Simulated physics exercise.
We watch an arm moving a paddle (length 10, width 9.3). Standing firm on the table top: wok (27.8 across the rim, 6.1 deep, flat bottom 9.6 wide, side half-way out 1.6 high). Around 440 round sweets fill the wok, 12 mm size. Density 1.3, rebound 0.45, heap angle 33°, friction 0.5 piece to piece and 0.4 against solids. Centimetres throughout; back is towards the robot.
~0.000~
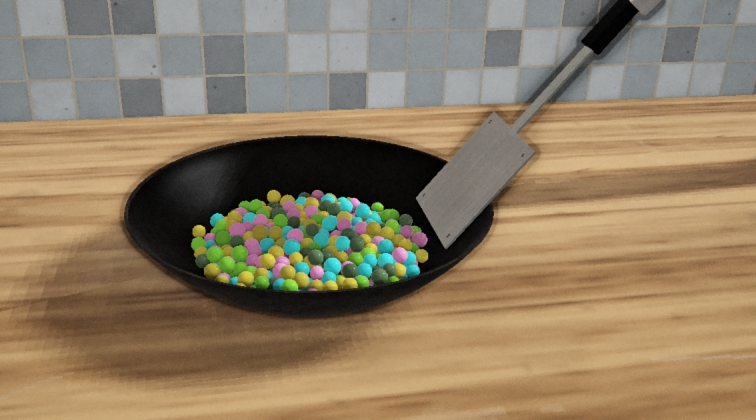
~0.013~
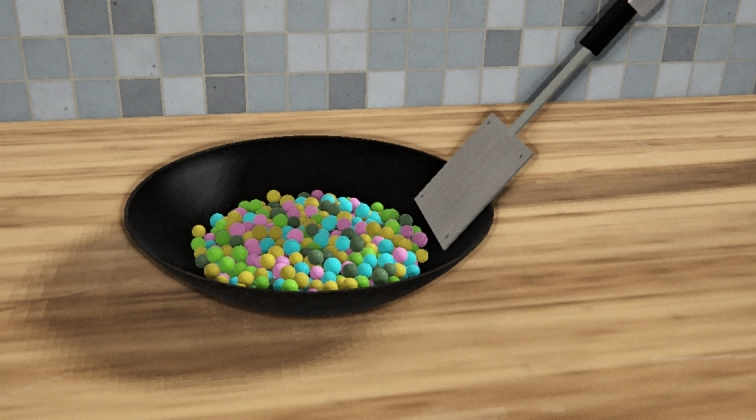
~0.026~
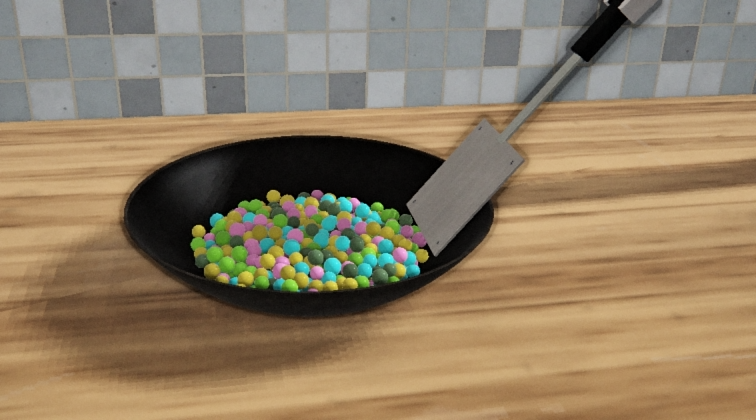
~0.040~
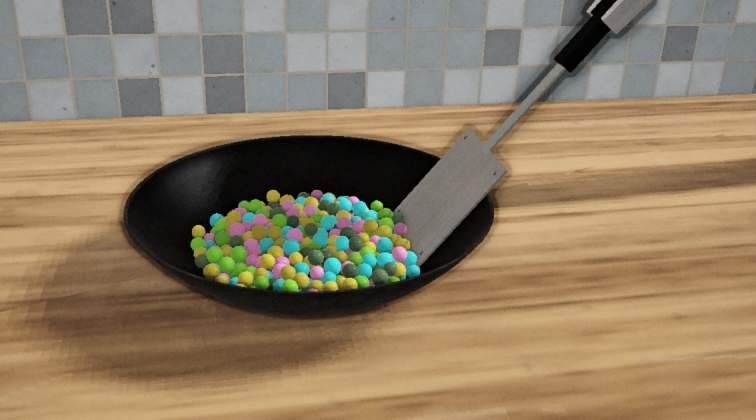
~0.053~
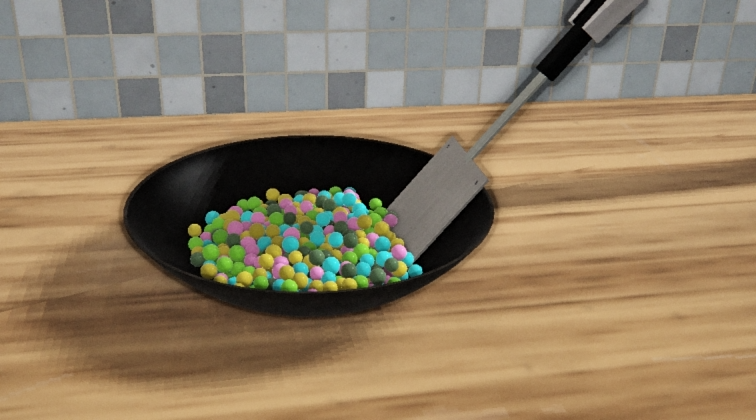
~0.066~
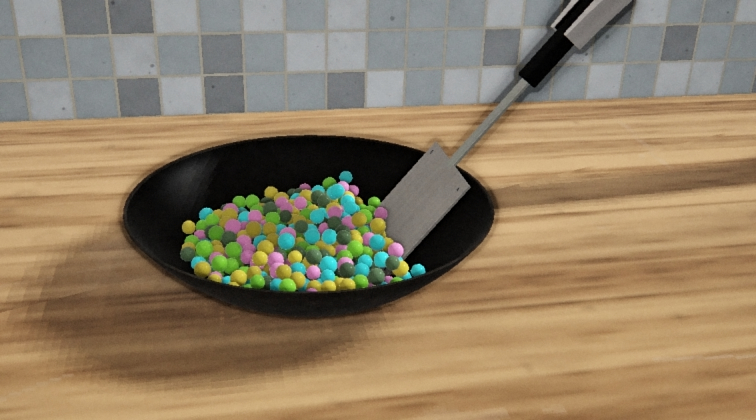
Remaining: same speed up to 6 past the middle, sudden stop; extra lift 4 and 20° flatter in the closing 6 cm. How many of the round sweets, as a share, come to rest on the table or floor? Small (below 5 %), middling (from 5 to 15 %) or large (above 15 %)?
Share on the table or floor: Large (above 15 %).
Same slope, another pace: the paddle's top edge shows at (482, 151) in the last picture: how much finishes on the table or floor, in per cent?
About 0 per cent.
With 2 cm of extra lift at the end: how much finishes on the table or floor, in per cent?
Some 15 per cent.
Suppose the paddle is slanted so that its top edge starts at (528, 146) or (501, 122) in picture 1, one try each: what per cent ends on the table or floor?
Some 15 and 25 per cent.
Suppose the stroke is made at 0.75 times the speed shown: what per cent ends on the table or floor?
Some 10 per cent.
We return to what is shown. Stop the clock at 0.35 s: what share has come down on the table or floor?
Roughly 10 per cent.
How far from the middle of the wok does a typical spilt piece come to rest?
Some 28 cm.
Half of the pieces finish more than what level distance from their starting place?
Roughly 5 cm.
By 0.10 s, sloping 50°, highest piece 6 above the table; 443 in the wok.
By 0.13 s, sloping 43°, highest piece 7 above the table; 443 in the wok.
By 0.35 s, sloping 30°, highest piece 8 above the table; 348 in the wok, 45 on the table or floor, 50 on the blade or in flight.
By 1.40 s, sloping 30°, highest piece 6 above the table; 348 in the wok, 95 on the table or floor.
Final count, 348 in the wok, 95 on the table or floor. That is 21 % on the table or floor.
